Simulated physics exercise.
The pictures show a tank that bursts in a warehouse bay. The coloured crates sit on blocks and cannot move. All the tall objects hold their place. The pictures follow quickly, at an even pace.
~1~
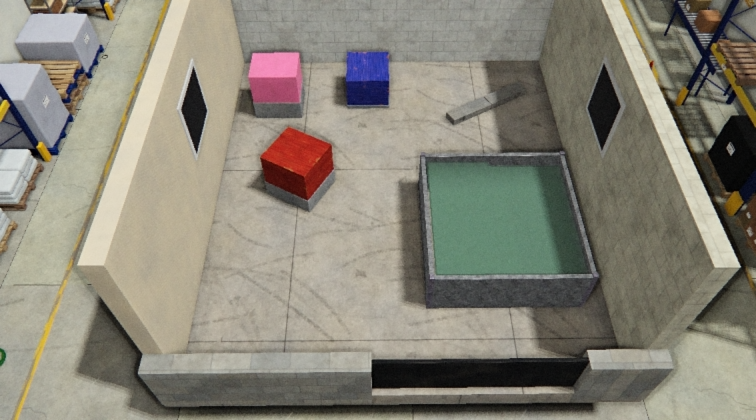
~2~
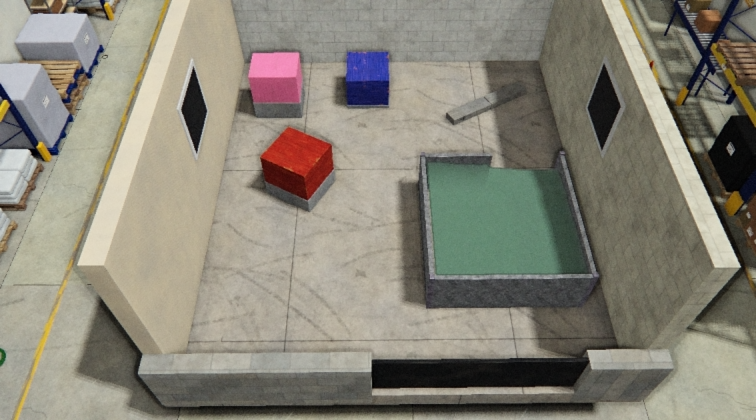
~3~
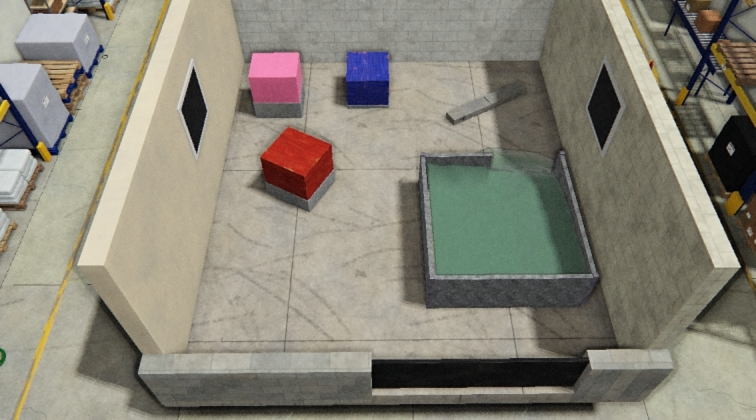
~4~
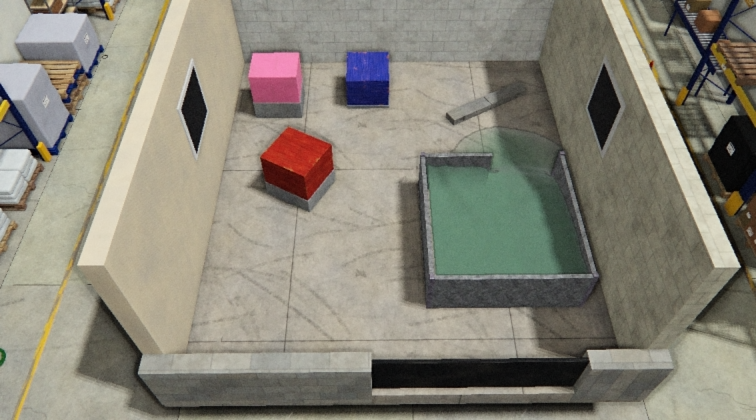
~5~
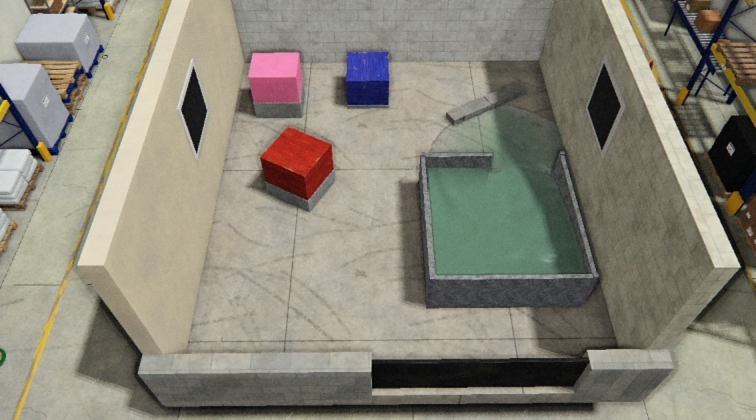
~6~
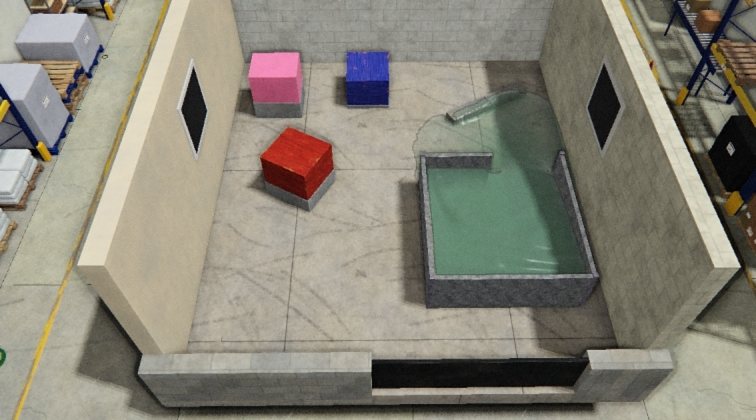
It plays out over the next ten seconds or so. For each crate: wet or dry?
One by one: The red crate stays dry; the pink crate stays dry; the blue crate gets wet.
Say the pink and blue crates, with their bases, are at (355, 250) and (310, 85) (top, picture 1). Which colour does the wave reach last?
It is the pink one.
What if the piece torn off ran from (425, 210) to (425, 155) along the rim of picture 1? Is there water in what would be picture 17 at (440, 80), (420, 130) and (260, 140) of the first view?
As listed: Free of water, no water, covered.
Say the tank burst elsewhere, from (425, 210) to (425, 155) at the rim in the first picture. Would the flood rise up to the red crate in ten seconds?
Then: Red crate takes water.
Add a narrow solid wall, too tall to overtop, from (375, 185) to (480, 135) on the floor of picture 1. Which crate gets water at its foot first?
The blue-painted one.
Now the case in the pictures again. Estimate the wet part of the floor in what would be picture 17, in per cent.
About 30 per cent.
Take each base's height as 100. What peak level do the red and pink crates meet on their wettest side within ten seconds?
Roughly 50 per cent, then 60 per cent.
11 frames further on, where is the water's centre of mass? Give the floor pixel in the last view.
Near (495, 175).
A moment on, water covers 25 % of the floor; the red crate not reached, the pink crate not reached, the blue crate water round its plinth.
Next, water covers 30 % of the floor; the red crate not reached, the pink crate not reached, the blue crate water round its plinth.
Then, water covers 45 % of the floor; the red crate not reached, the pink crate water round its plinth, the blue crate water round its plinth.
Later, water covers 90 % of the floor; the red crate water round its plinth, the pink crate water round its plinth, the blue crate water round its plinth.
In the end, water covers 100 % of the floor; the red crate stayed above the water, the pink crate stayed above the water, the blue crate was topped.
